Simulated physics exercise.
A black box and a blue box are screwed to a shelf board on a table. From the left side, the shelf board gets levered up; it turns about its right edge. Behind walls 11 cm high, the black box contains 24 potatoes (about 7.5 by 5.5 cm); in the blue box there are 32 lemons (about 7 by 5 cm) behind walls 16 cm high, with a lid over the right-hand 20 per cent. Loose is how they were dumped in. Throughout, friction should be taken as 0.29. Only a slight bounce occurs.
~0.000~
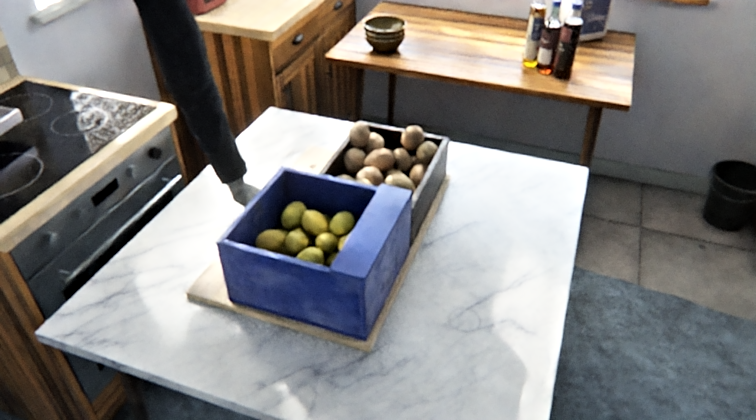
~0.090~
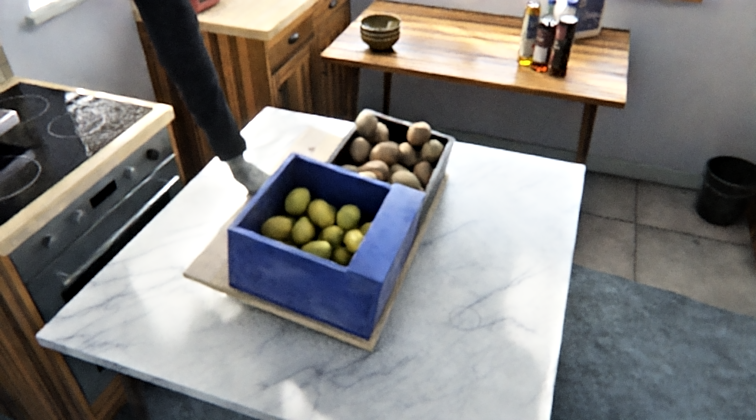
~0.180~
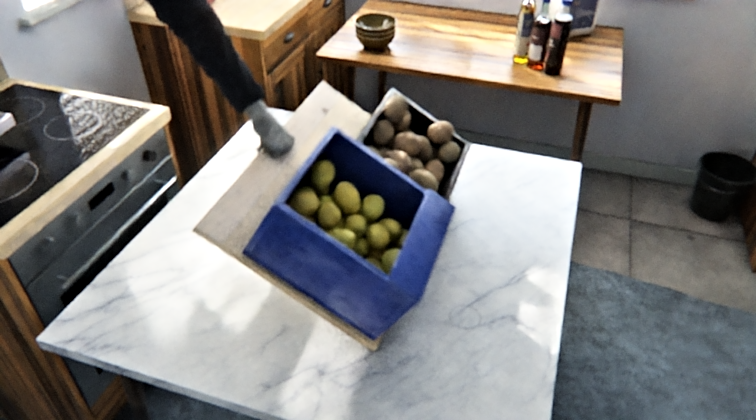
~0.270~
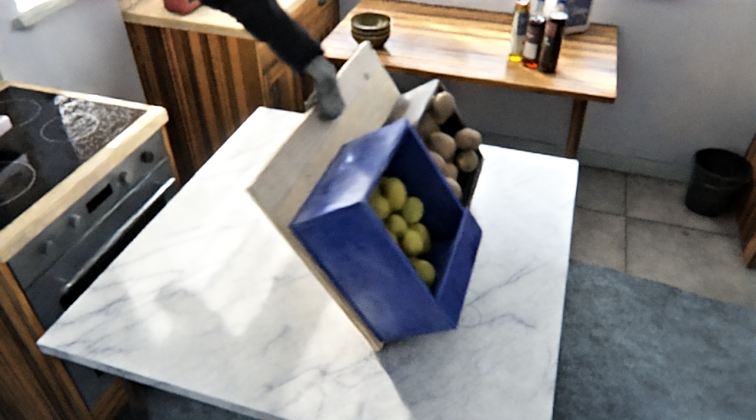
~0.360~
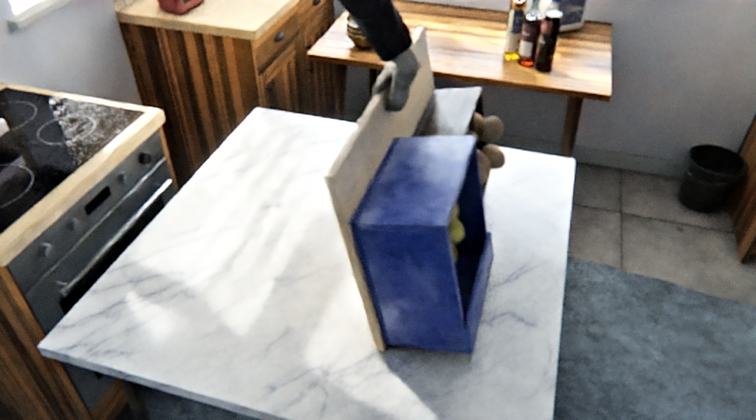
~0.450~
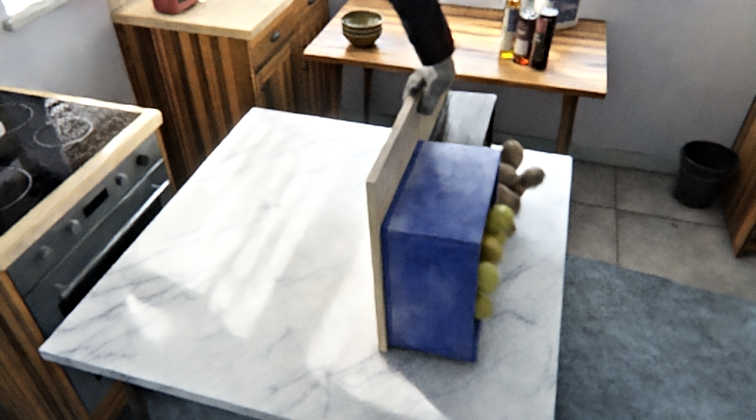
A gloved hand lifts a board's left side until its blue and black boxes stand sideways, fruit bulging out.
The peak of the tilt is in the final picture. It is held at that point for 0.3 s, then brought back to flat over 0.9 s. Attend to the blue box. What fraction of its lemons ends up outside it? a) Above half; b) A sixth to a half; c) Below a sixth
Answer: B.
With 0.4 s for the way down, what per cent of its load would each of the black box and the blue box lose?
In that case black box 80 %, blue box 40 %.
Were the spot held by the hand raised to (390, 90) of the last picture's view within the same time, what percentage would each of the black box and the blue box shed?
Black box 70%, blue box 30%.
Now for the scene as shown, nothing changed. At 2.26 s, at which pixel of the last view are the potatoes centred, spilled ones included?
The middle is around (612, 412).
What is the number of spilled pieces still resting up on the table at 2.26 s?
Near 6, by my count.
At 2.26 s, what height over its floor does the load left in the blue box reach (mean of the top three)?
It reaches close to 13 cm.
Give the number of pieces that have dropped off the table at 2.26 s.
Roughly 25 in all.
After 0.74 s, tilt 87°; the black box is down by 19 of 24 and the blue box is down by 13 of 32.
After 1.10 s, tilt 58°; the black box is down by 20 of 24 and the blue box is down by 13 of 32.
After 1.61 s, tilt 1°; the black box is down by 20 of 24 and the blue box is down by 13 of 32.
When it is over (at 2.26 s), the black box is down by 20 of 24 and the blue box is down by 13 of 32. Asked share, 13 of 32, 41 per cent.
